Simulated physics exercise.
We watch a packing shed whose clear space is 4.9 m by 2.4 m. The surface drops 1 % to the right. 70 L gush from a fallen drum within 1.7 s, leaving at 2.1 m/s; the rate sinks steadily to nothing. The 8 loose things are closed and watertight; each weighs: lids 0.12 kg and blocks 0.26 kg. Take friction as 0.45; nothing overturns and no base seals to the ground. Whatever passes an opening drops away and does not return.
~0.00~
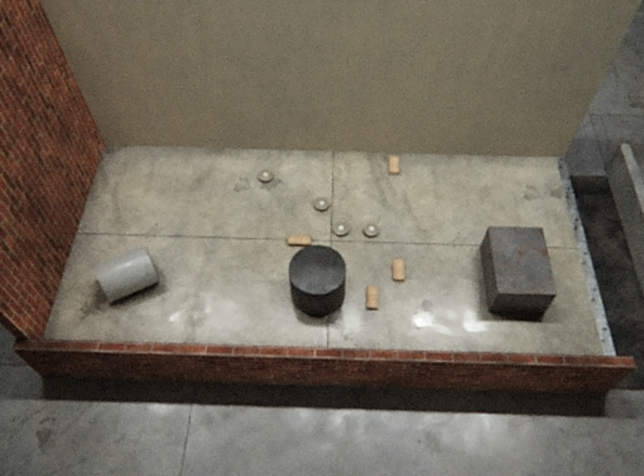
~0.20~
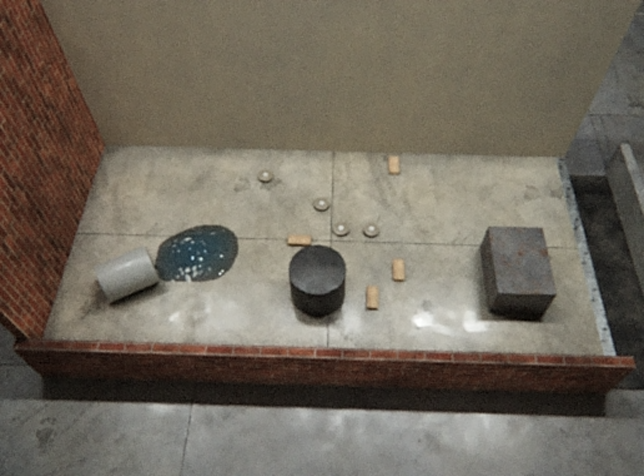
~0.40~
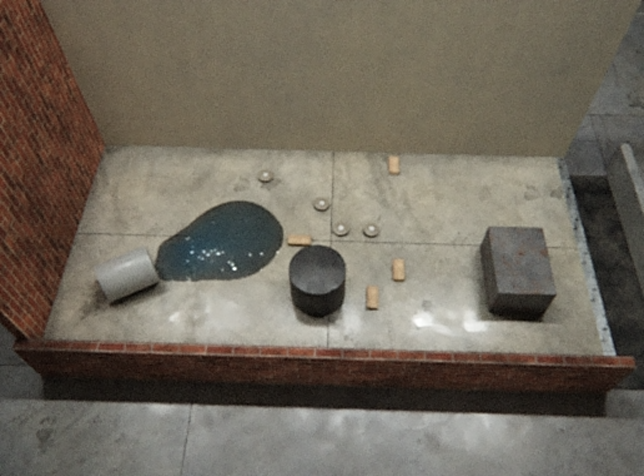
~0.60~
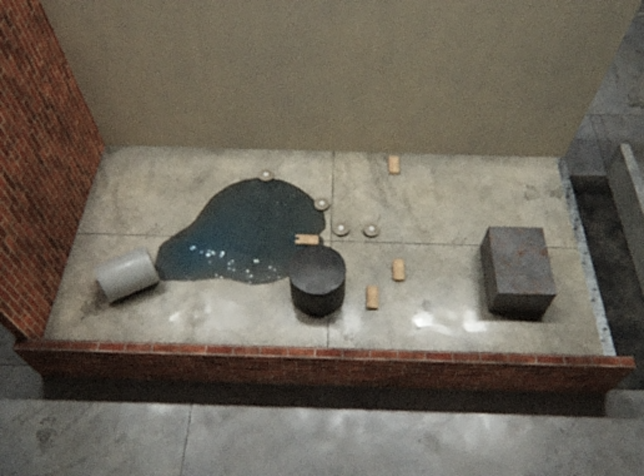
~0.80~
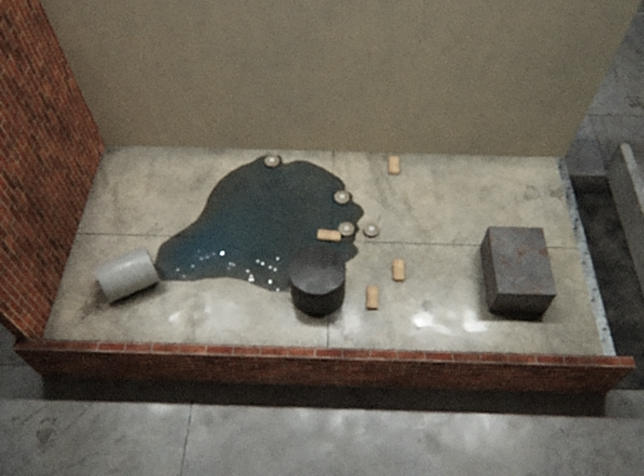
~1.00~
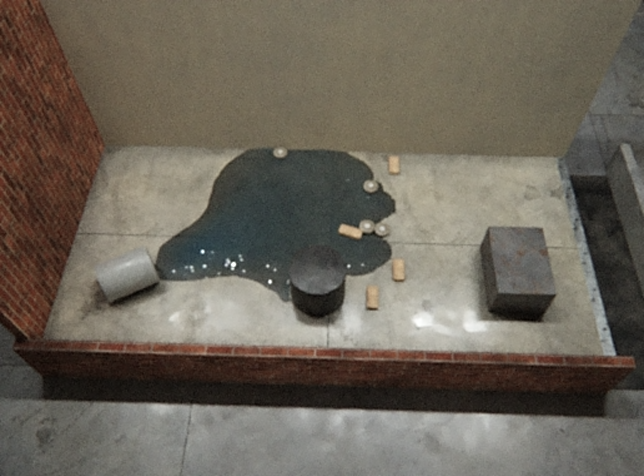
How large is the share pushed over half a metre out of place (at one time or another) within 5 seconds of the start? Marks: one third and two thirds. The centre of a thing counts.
Share: Two thirds or above.
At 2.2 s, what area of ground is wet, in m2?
Roughly 4.0 m2.
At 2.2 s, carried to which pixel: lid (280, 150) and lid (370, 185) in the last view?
Around (368, 153) and (534, 162).
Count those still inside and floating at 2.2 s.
I count 4.
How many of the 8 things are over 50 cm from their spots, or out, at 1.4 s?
I count 3.
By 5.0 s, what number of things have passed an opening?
6 of them.
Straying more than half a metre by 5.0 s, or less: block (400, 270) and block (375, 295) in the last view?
In that order: Less, less.
After 1.4 s 3 of 8 are over 50 cm from their spots; 3 afloat.
After 2.2 s 6 of 8 are over 50 cm from their spots; 4 afloat.
After 3.5 s 6 of 8 are over 50 cm from their spots; 1 afloat.
After 5.0 s 6 of 8 are over 50 cm from their spots, and 6 have been at some point; 0 afloat.
